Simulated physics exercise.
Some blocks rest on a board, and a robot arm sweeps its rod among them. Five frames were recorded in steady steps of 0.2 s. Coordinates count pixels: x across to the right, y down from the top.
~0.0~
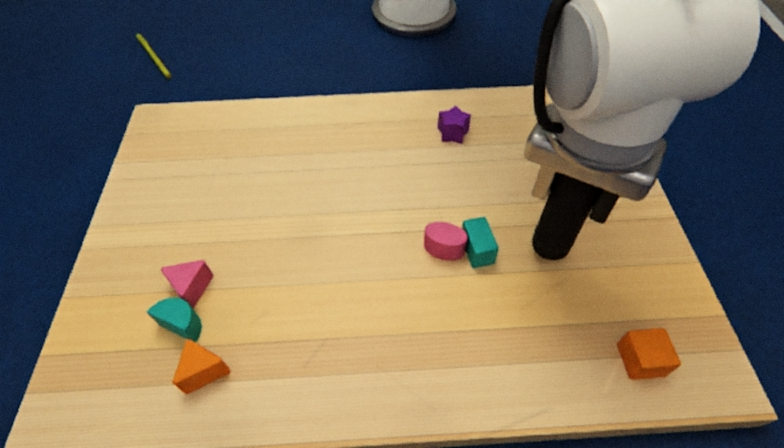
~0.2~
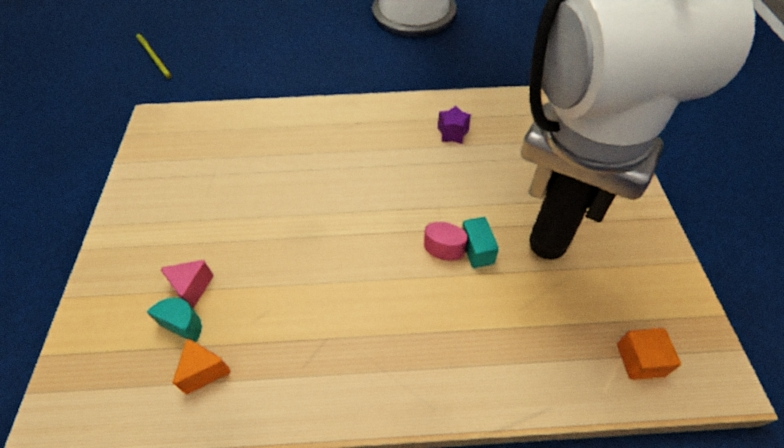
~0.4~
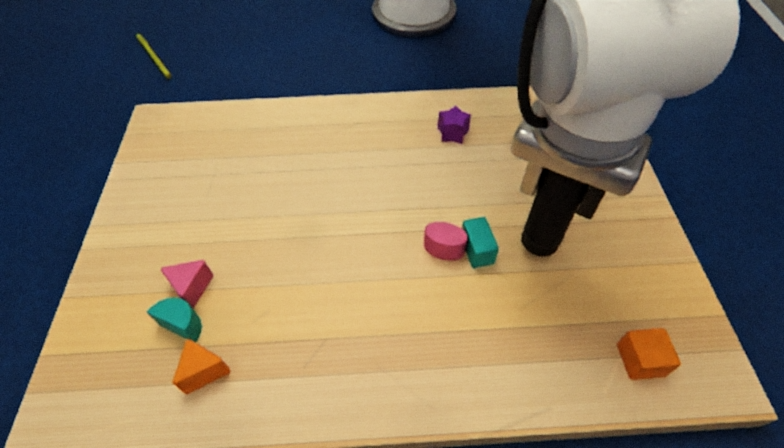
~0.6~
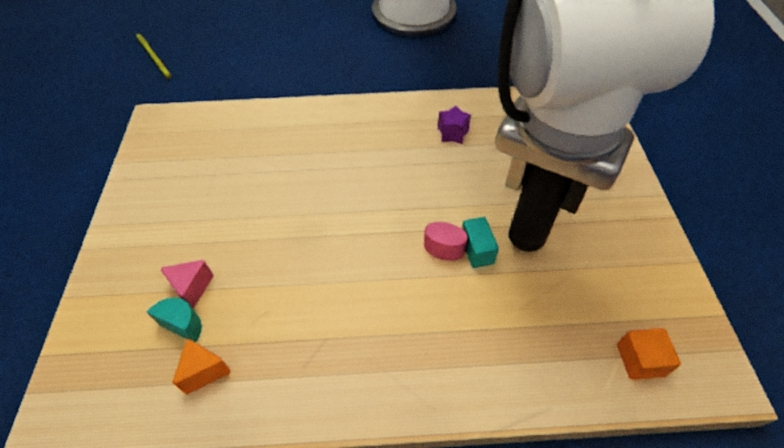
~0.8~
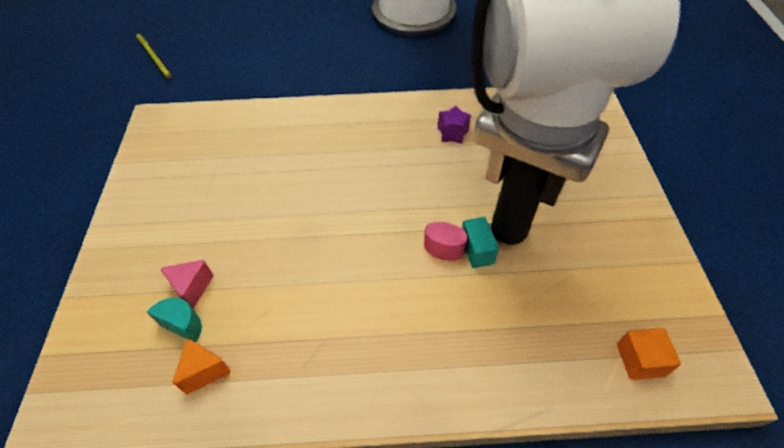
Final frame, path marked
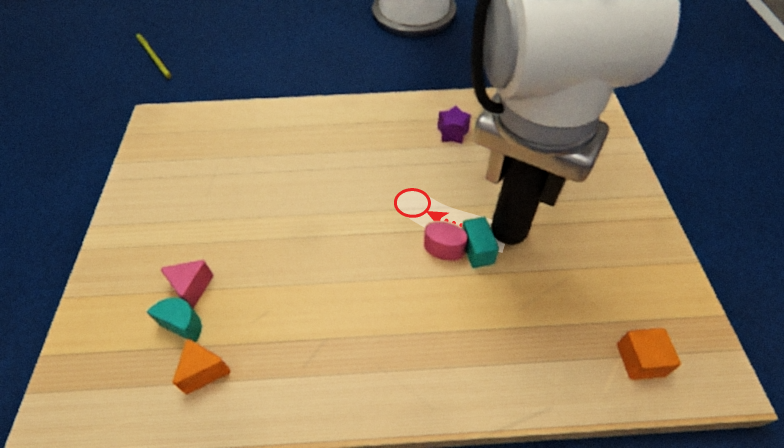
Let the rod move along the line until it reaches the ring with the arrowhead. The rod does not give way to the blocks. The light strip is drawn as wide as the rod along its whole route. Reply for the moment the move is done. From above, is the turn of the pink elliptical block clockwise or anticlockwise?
From above, it looks like the pink elliptical block goes clockwise.
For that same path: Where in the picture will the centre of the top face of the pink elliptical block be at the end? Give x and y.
Its top middle: (426, 242).
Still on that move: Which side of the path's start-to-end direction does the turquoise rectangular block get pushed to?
The shift is to the left of that direction.
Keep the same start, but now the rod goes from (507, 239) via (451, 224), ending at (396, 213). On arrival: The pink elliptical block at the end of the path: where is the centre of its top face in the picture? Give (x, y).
It is going to be at (425, 243).
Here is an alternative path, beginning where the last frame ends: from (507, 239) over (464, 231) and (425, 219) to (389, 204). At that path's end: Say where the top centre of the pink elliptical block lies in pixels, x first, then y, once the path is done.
I expect it at (419, 245).
Drawn move, from (507, 239) by way of (473, 229) and (440, 218) to (412, 203).
The first path, step by step. One third of the way, rod (474, 220); pink elliptical block (429, 240), turned 25° clockwise; turquoise rectangular block (466, 237), turned 40° anticlockwise.
Two thirds of the way, rod (440, 210); pink elliptical block (426, 242), turned 30° clockwise; turquoise rectangular block (464, 238), turned 45° anticlockwise.
At the end, rod (413, 194); pink elliptical block (426, 242), turned 30° clockwise; turquoise rectangular block (464, 238), turned 45° anticlockwise.
